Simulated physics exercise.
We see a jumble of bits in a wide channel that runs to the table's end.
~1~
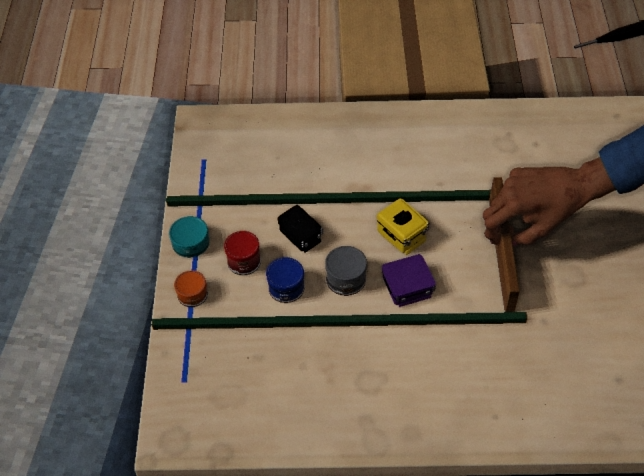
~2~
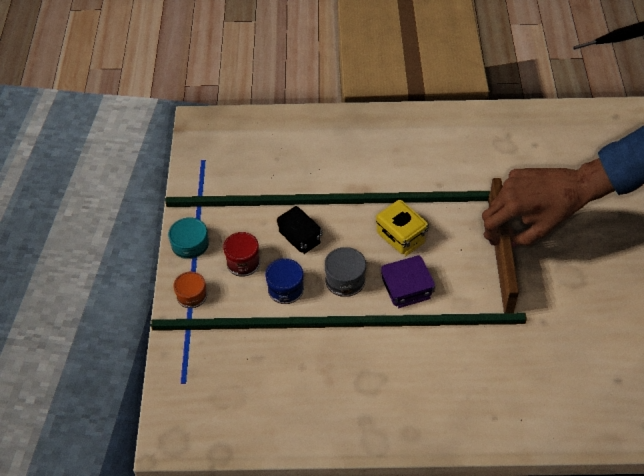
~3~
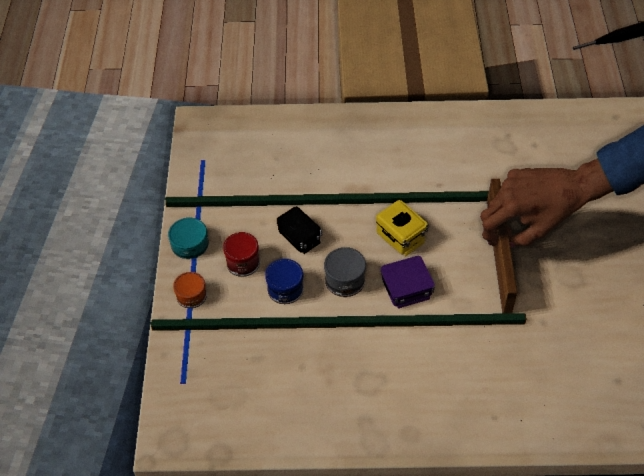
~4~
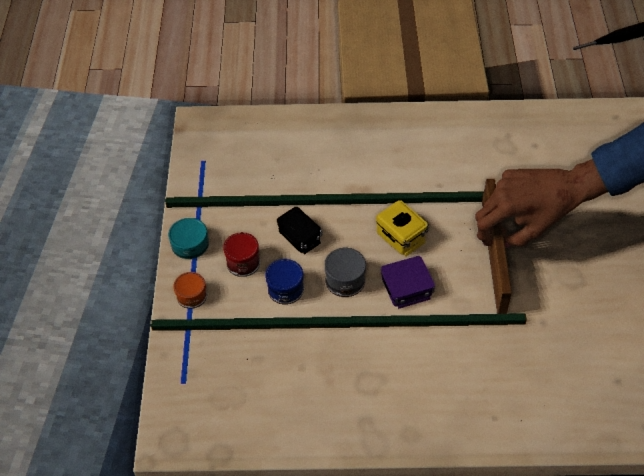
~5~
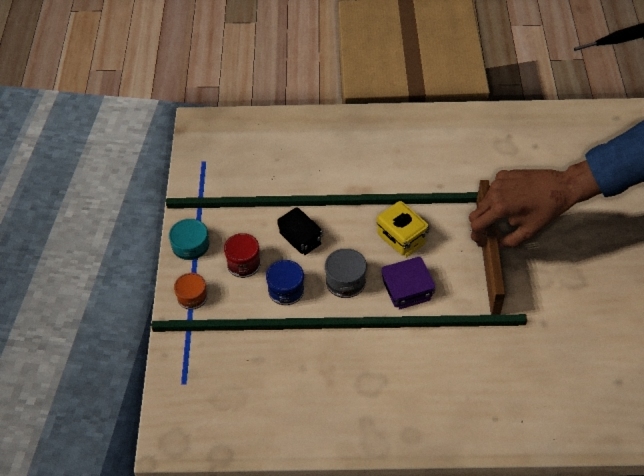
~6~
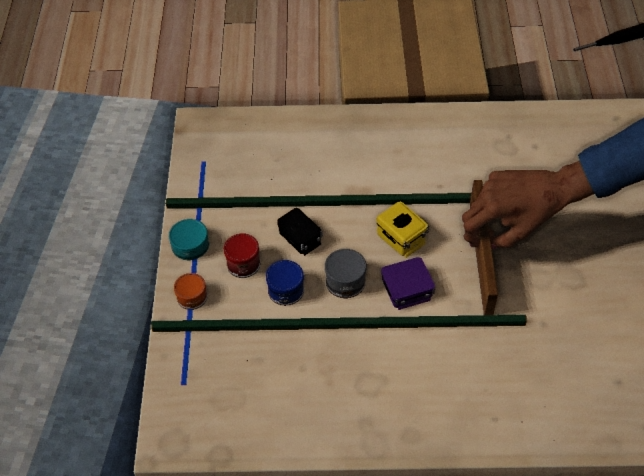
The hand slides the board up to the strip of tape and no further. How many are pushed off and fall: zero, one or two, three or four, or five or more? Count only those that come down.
In the end the number that fall off is five or more.
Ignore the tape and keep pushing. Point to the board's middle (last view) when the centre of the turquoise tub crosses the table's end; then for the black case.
Near (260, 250) and (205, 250).
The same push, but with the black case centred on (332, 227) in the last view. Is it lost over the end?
From there it is lost.
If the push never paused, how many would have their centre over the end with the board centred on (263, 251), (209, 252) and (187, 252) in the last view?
It would be 1, 5 and 6.
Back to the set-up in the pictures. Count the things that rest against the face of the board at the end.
In contact: 2.
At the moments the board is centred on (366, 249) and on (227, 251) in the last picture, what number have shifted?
By then 4, and 8.
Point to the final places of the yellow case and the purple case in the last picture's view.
The yellow case at (180, 224), the purple case at (171, 283).
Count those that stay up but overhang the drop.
Overhanging: 1.
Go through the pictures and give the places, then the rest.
Turquoise tub (190, 237); orange tin (191, 289); red pot (243, 253); board (503, 244); tape (195, 261), in the first picture.
Orange tin (191, 290); grey pot (345, 272), in the second picture.
Red pot (242, 255); yellow case (401, 228), in the third picture.
Turquoise tub (189, 239); blue pot (285, 282), in the fourth picture.
Orange tin (191, 291); black case (300, 232), in the fifth picture.
Turquoise tub (189, 240); orange tin (191, 292); red pot (242, 256); board (483, 247); tape (194, 264), in the sixth picture.
Soon after, none off yet; turquoise tub at rest near (189, 240); orange tin at rest near (191, 292); red pot at rest near (242, 256).
Then, none off yet; turquoise tub moving near (183, 236); orange tin moved about its own width near (158, 299); red pot moved about its own width near (212, 248).
At rest, the number that fall off is five or more; fallen, grey pot, black case, blue pot, red pot, orange tin and turquoise tub.
